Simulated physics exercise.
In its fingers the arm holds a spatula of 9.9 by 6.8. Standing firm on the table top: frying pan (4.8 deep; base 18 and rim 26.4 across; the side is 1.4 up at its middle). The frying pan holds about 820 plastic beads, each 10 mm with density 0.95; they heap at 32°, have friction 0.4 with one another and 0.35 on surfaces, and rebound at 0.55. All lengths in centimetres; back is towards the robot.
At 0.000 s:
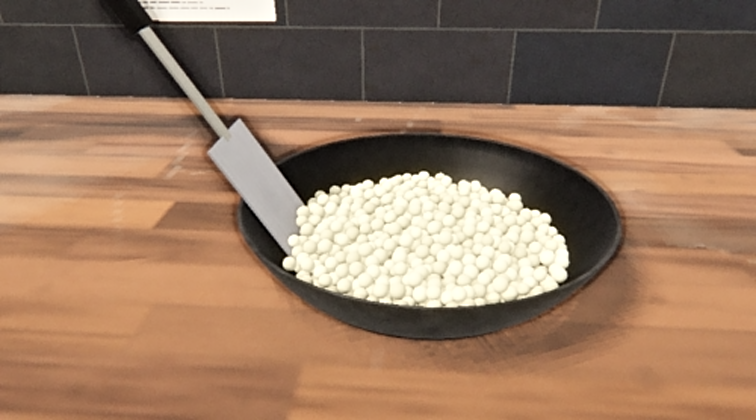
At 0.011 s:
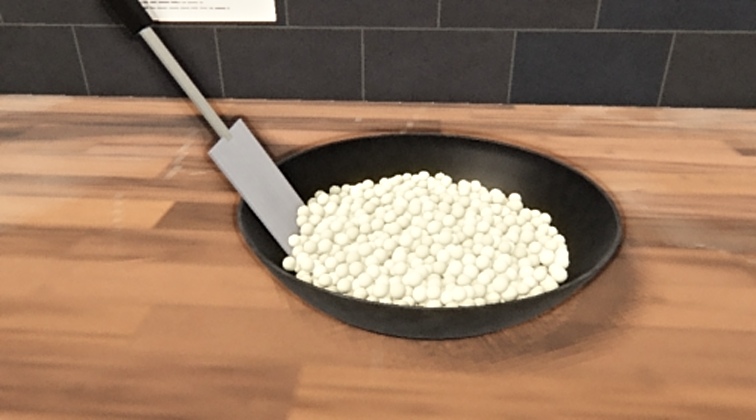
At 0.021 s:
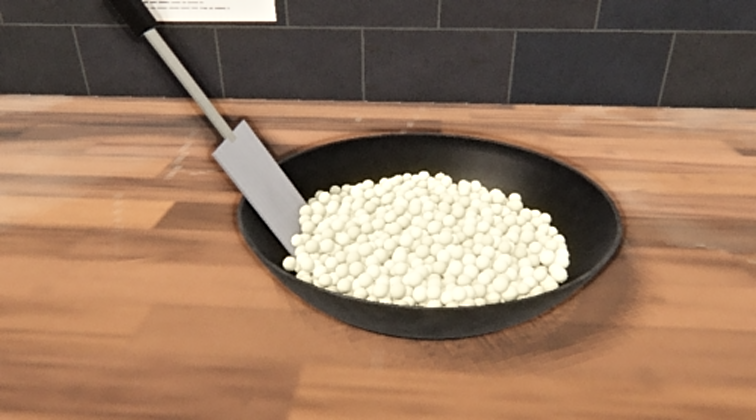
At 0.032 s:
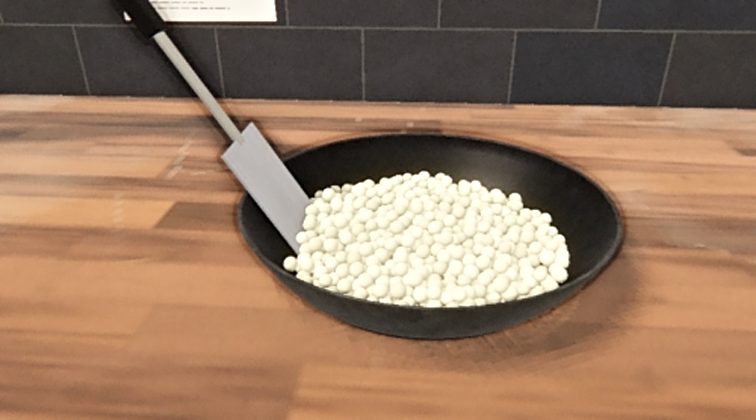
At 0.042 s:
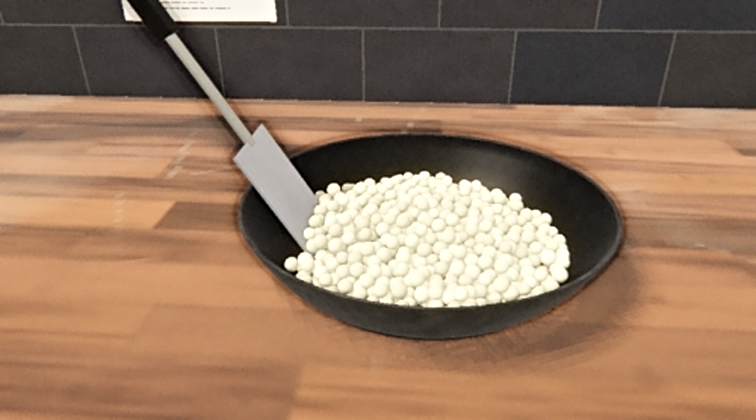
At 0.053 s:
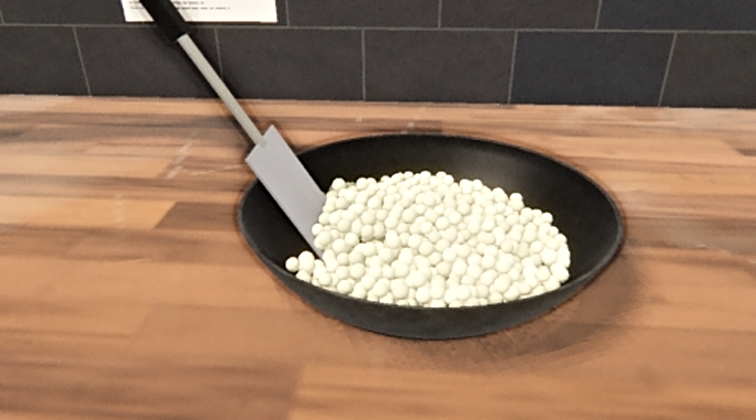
A spatula slides slowly rightward into a heap of white beads in a black frying pan.
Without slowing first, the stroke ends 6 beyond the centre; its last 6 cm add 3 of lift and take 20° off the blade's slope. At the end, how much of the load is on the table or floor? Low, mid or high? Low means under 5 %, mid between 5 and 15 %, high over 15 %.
Low.
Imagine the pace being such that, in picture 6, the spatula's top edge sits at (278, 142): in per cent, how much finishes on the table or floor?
Roughly 10 per cent.
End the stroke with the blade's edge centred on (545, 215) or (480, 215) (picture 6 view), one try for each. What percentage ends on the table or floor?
The two tries give near 10 and near 0 in a hundred.
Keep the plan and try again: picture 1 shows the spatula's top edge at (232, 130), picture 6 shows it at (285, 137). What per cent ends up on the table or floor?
It works out to about 10 %, more or less.
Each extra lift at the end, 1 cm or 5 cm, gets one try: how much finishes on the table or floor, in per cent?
First try about 0 %, second try about 5 %.
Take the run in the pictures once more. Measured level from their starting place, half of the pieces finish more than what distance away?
Around 2 cm, measured level.
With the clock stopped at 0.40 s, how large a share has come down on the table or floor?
That would be near 0 per cent, give or take.
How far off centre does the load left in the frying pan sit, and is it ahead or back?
Some 3.5 cm ahead of the centre.
By 0.11 s, sloping 58°, highest piece 6 above the table; 817 in the frying pan.
By 0.17 s, sloping 50°, highest piece 6 above the table; 817 in the frying pan.
By 0.40 s, sloping 38°, highest piece 5 above the table; 810 in the frying pan, 4 on the table or floor, 3 on the blade or in flight.
By 1.45 s, sloping 38°, highest piece 5 above the table; 810 in the frying pan, 7 on the table or floor.
Final count, 810 in the frying pan, 7 on the table or floor. That is 1 % on the table or floor.
